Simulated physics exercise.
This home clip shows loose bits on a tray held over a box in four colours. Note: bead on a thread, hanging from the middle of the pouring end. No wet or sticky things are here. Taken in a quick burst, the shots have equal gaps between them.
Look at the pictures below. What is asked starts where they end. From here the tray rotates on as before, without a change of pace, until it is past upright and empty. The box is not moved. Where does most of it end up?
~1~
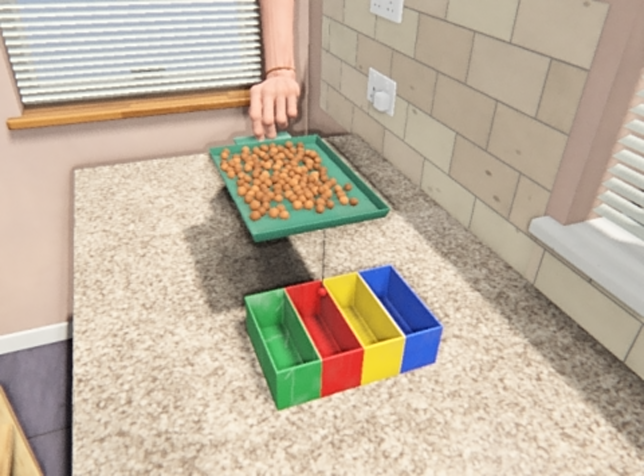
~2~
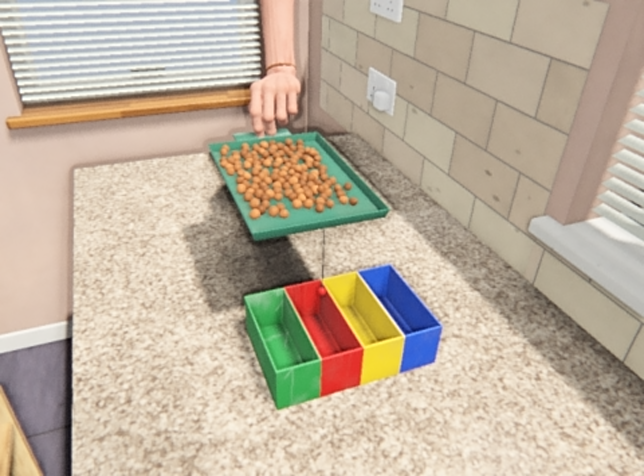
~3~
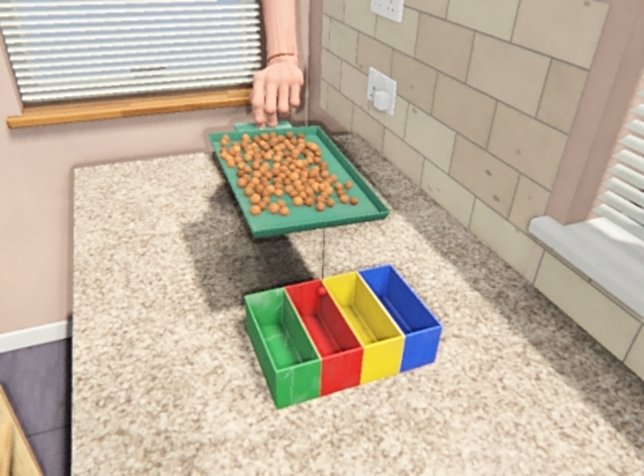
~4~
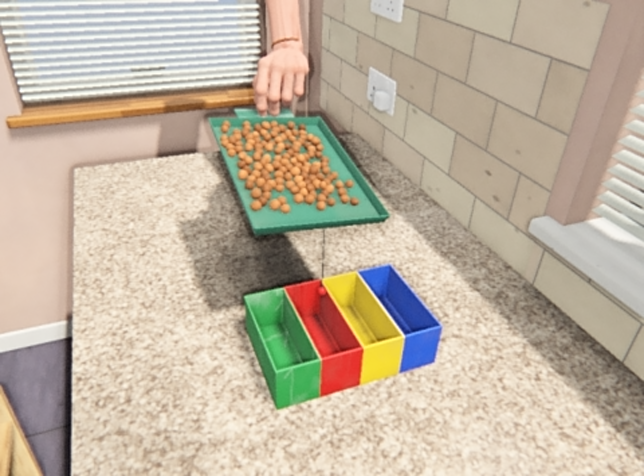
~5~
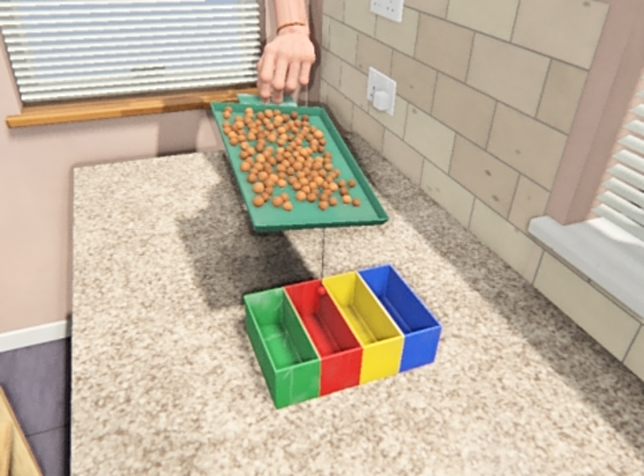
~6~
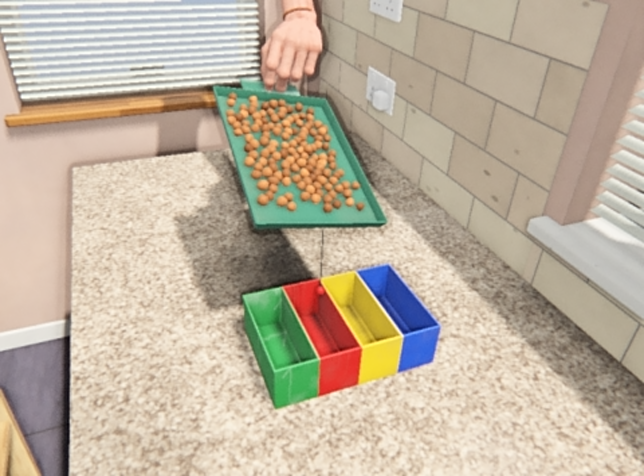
Most ends up in the blue cell.
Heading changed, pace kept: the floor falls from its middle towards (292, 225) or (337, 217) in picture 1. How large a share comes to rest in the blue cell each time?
For the first it's near 0 %, for the second near 40 %.
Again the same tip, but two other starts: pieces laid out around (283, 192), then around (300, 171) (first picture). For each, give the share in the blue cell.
You'd see roughly 50 per cent first and roughly 60 per cent second.
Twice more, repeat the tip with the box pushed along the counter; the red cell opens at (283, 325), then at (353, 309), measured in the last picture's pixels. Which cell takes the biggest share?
Try 1 - the cell in blue; try 2 - yellow.
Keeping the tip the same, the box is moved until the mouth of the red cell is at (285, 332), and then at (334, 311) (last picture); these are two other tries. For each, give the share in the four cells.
First case 40 in a hundred, second case 100 in a hundred.
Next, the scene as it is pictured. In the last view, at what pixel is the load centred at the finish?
Somewhere around (380, 331) in the final view.
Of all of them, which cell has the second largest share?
It's the cell in yellow that ends up second.
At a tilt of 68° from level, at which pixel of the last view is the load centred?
Load centre: Approx. (364, 213).
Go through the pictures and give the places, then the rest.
Corners of the pouring end at (255, 232) and (386, 208), level; middle of the load at (283, 177), hazelnuts; bead on its thread at (322, 292); green cell at (299, 382); red cell at (342, 370); yellow cell at (383, 358); blue cell at (421, 347), in the first picture.
Corners of the pouring end at (255, 231) and (386, 208), level; middle of the load at (283, 175), in the second picture.
Corners of the pouring end at (256, 228) and (387, 210), tipped barely, lowest at the right corner; middle of the load at (284, 170), in the third picture.
Corners of the pouring end at (257, 226) and (387, 214), tipped a little, lowest at the right corner; middle of the load at (285, 163), in the fourth picture.
Corners of the pouring end at (258, 223) and (386, 217), tipped clearly, lowest at the right corner; middle of the load at (287, 156), in the fifth picture.
Corners of the pouring end at (259, 221) and (385, 220), tipped clearly, lowest at the right corner; middle of the load at (291, 151), most on the move; green cell at (297, 381); red cell at (340, 368); yellow cell at (381, 357); blue cell at (419, 346), in the sixth picture.
Soon after the last picture, tray tipped steeply; about two thirds on the tray; a small part in the blue cell; a stray few in the yellow cell; a stray few in the red cell; about a quarter falling or outside the box.
A little later, tray tipped past a quarter turn; a stray few on the tray; about half in the blue cell; about a third in the yellow cell; a stray few in the red cell; a small part falling or outside the box.
Later still, tray tipped past a quarter turn; about half in the blue cell; about a third in the yellow cell; a small part in the red cell; a small part falling or outside the box.
At rest, tray tipped past a quarter turn; about half in the blue cell; about a third in the yellow cell; a small part in the red cell; none in the green cell; a small part outside the box.
